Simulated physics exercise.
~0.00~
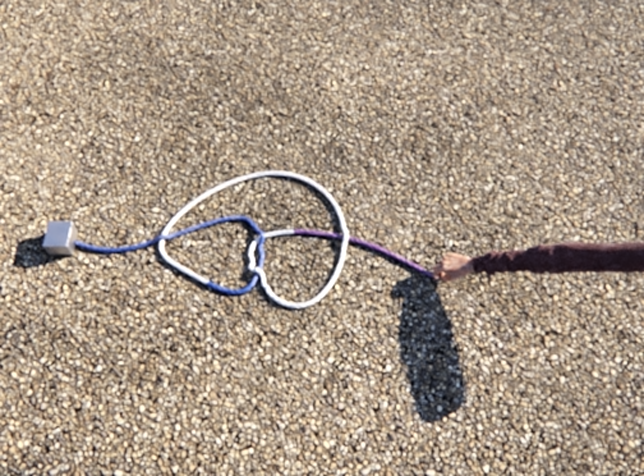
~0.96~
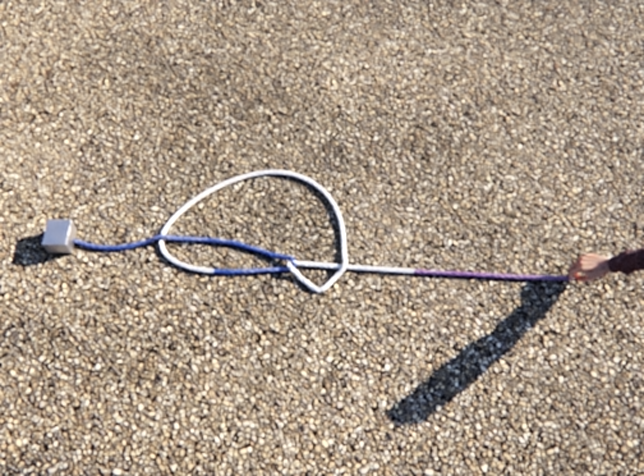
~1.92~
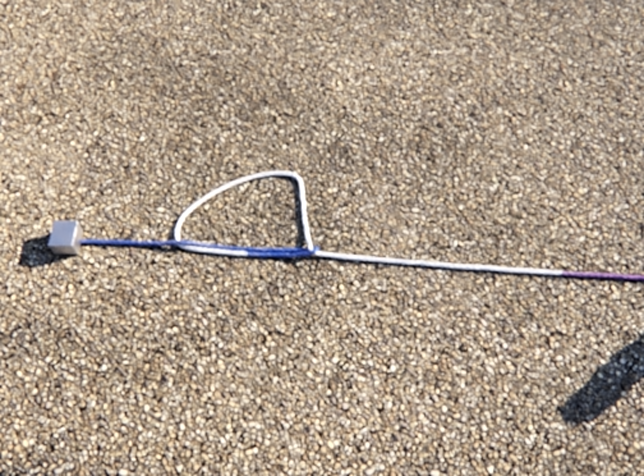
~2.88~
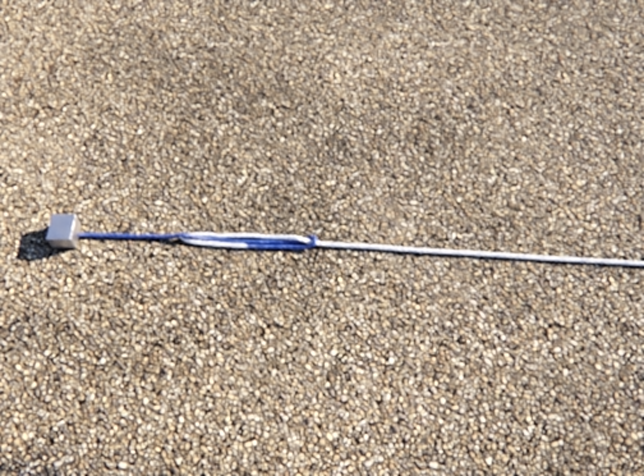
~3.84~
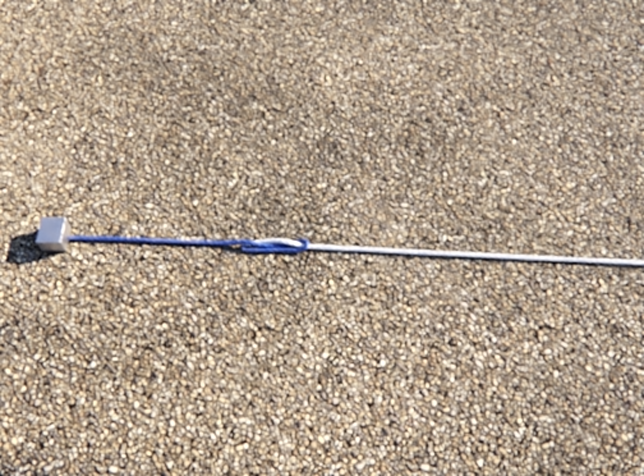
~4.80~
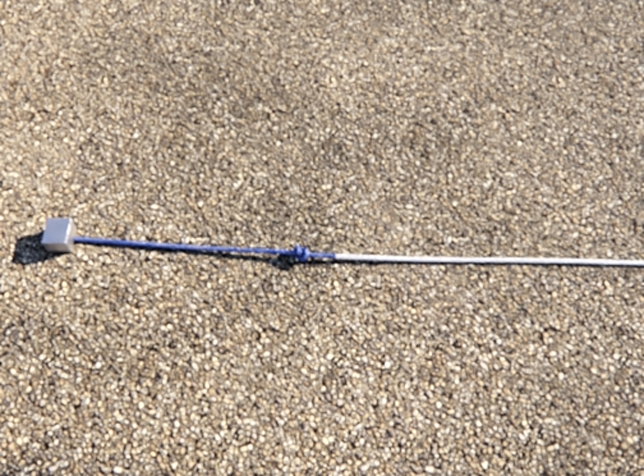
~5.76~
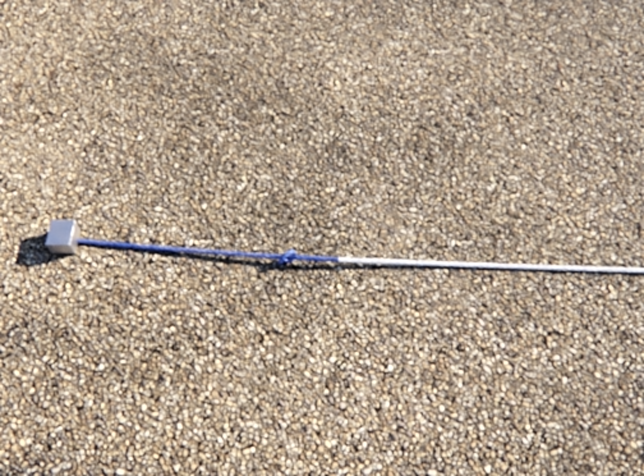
On pebbly ground, a hand pulls a looped rope right until it tightens into a knot.
